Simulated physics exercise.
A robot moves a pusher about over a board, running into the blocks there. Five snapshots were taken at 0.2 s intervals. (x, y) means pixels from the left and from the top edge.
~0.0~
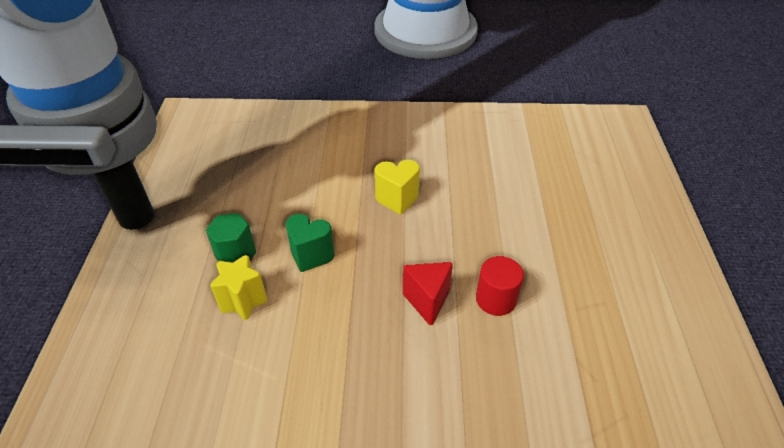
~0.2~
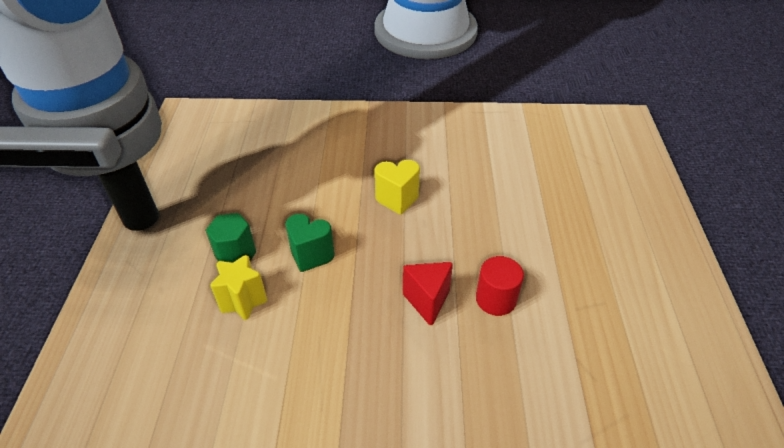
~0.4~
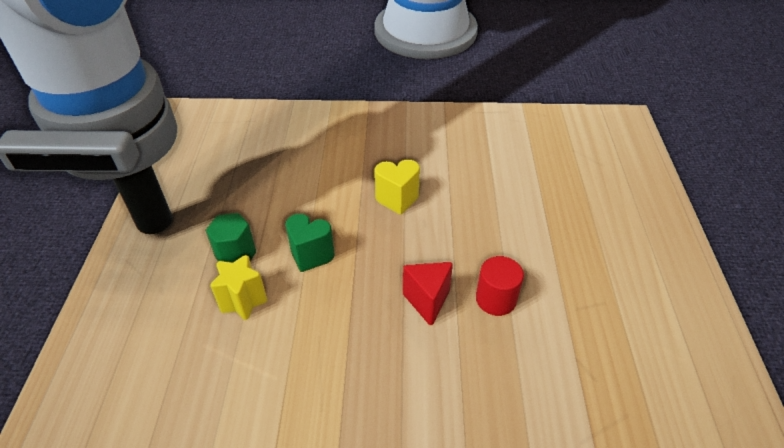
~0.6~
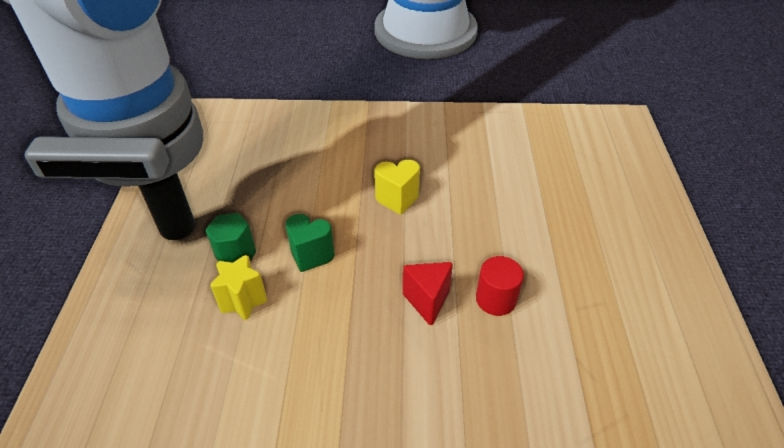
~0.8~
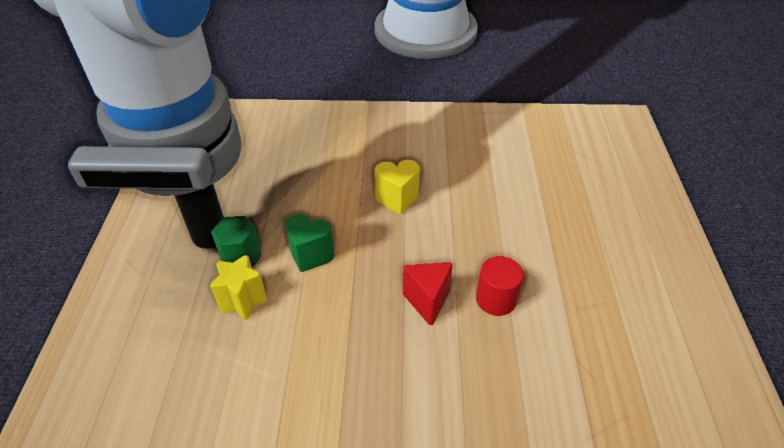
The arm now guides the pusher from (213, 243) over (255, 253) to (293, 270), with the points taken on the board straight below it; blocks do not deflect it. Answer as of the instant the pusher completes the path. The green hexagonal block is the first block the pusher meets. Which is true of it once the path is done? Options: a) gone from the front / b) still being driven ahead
The correct letter is b.
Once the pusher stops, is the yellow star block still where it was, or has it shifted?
Once the path ends, it is where it was.
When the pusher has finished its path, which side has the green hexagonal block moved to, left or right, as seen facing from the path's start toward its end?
It will end up to the right.
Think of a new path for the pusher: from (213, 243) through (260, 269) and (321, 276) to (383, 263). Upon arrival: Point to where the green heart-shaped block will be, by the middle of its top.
Around pixel (334, 217).
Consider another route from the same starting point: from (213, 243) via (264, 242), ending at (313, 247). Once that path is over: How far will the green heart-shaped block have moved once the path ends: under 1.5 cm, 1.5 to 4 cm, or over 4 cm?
It ends 1.5 to 4 cm from its spot.
What follows on the original path. Halfway along, pusher at (253, 245); green hexagonal block at (271, 246), turned 30° clockwise.
At the end, pusher at (292, 263); green hexagonal block at (301, 272), turned 55° clockwise; yellow star block in place; green heart-shaped block at (321, 227), turned 15° anticlockwise.
